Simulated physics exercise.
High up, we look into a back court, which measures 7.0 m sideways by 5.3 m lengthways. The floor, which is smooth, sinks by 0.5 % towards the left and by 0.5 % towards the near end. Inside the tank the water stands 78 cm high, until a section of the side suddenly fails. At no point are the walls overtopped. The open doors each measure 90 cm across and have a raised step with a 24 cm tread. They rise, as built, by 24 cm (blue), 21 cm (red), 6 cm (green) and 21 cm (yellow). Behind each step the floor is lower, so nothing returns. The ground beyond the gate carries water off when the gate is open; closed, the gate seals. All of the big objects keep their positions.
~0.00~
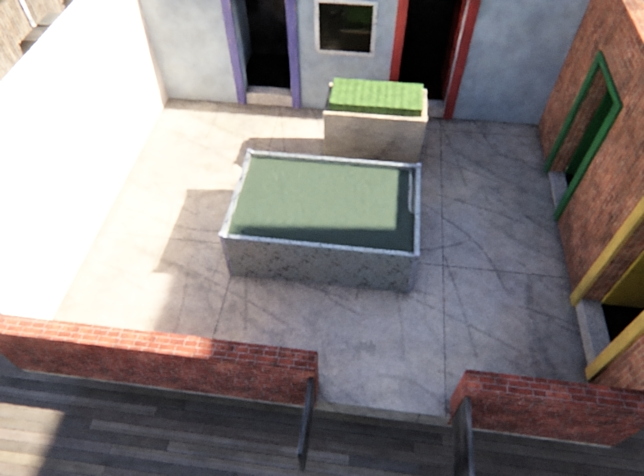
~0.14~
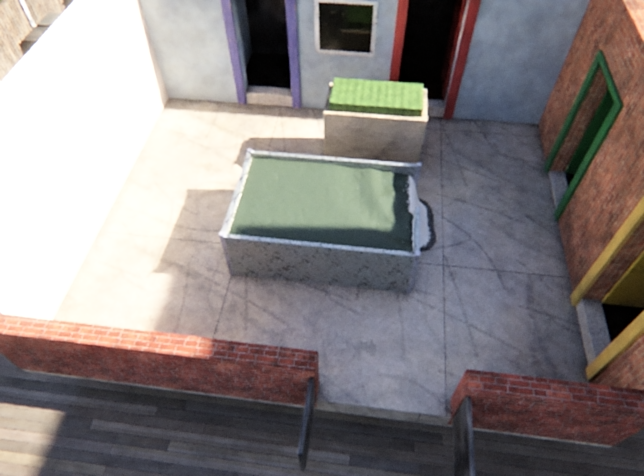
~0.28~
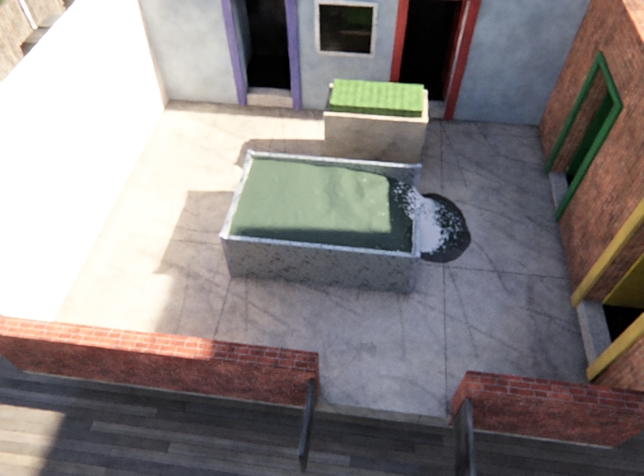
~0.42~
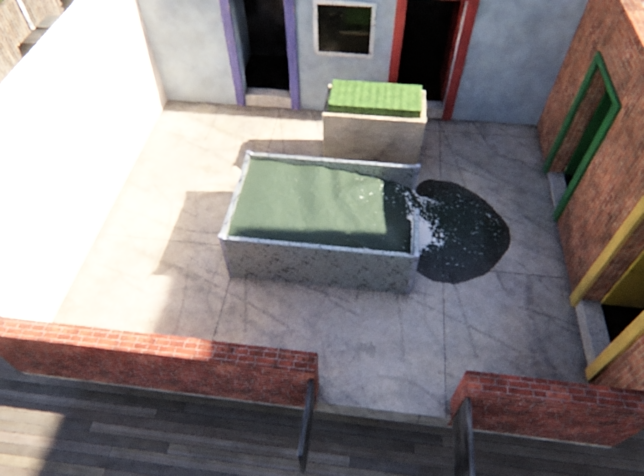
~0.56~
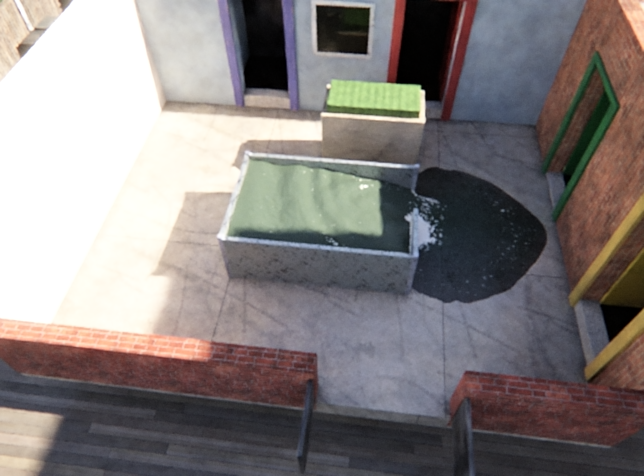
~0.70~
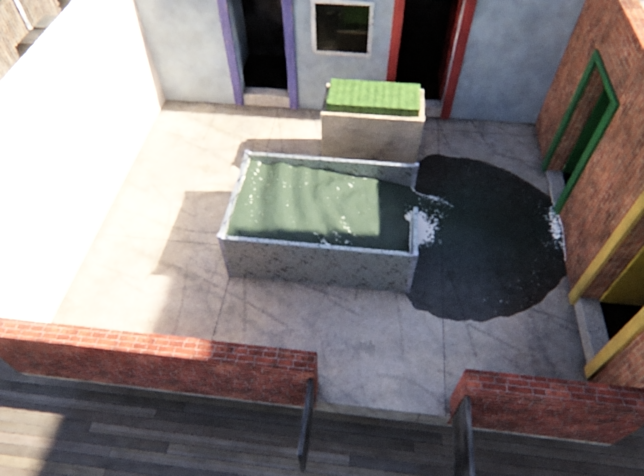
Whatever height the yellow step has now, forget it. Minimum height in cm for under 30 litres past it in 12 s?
Approx. 10.5 cm.
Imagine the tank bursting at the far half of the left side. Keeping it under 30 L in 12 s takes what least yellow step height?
Then it needs around 7.5 cm.
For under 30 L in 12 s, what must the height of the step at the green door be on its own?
At the green door it takes roughly 24 centimetres.
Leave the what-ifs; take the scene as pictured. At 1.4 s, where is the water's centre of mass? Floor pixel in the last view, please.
At about (365, 235).
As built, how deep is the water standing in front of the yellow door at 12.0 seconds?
6.5 cm.
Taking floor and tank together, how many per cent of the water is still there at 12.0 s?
Roughly 78 percent of the water remains.
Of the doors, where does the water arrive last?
The answer is the blue door.
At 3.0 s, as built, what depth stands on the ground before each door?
Lab note, cm: Blue 0; red 8; green 21; yellow 14.
After 1.4 s water covers 25 % of the floor, deepest (40 cm) near (417, 222); 15 cm at the yellow door, 0 litres in over its 21 cm step.
After 3.0 s water covers 35 % of the floor, deepest (32 cm) near (527, 125); 14 cm at the yellow door, 0 litres in over its 21 cm step.
After 12.0 s water covers 95 % of the floor, deepest (12 cm) near (185, 366); 7 cm at the yellow door, 0 litres in over its 21 cm step.
At the yellow door as built, the water arrived by 1.0 s and peaked near 19 cm at 2.0 s.
Run again over the same 12 s with other heights there, 47 litres in over 9 cm, 20 litres over 12 cm. The limit of 30 litres is kept from about 10.5 cm up.
